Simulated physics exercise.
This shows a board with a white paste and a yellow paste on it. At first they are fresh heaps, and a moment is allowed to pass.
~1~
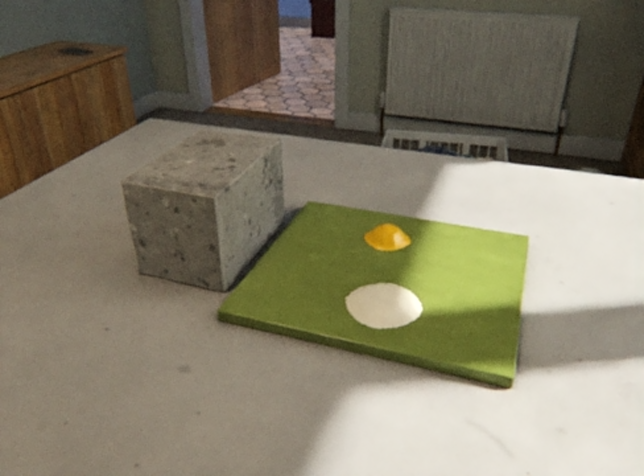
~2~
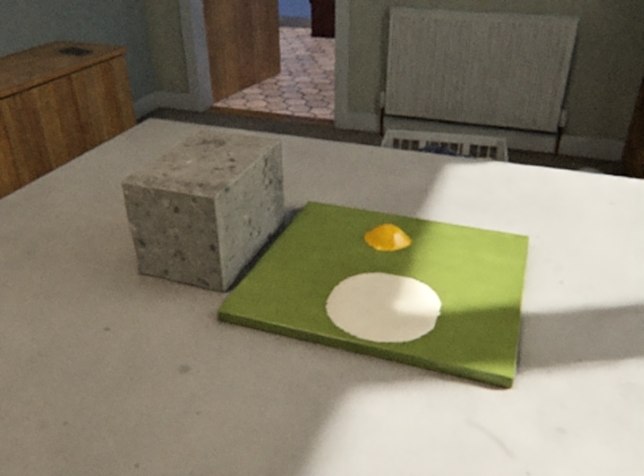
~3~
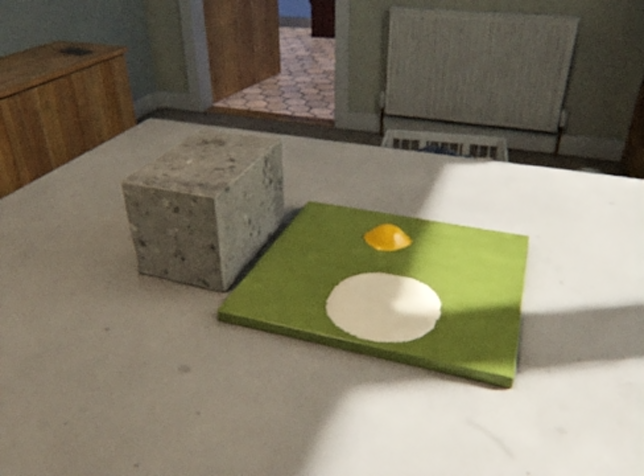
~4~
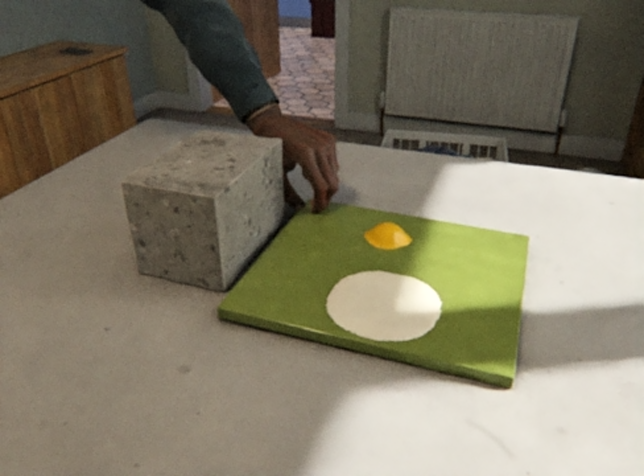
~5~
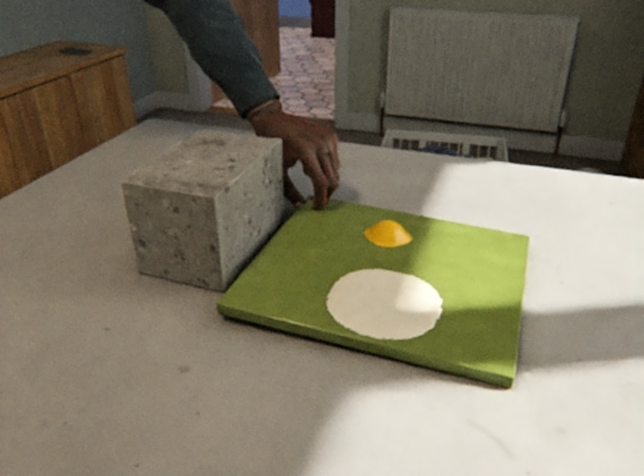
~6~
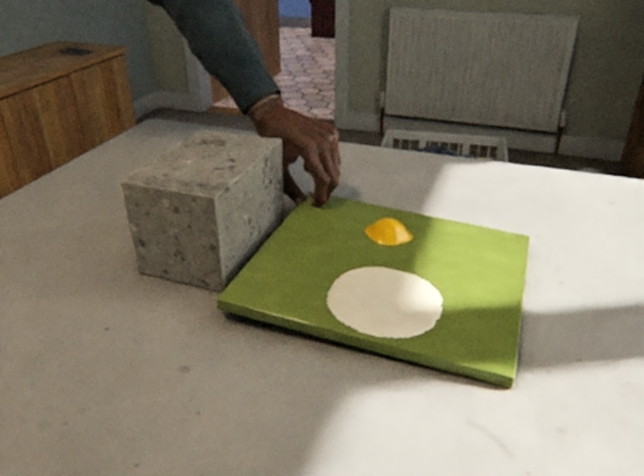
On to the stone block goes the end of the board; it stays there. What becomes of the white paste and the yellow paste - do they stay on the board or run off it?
Result: The white paste ends up off it; the yellow paste ends up still on it.
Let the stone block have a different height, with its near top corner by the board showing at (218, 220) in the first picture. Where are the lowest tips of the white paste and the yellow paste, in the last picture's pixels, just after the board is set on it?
In the last picture, the first tip sits around (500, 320), the second around (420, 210).
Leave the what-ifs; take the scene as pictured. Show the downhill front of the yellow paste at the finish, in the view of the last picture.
It ends up near (428, 197).
Soon after, slope about 27°; the white paste has crept down a long way; the yellow paste has not moved.
Later, the white paste is dripping off the low end; the yellow paste has not moved.
In the end, slope about 27°; the white paste is dripping off the low end; the yellow paste has not moved.
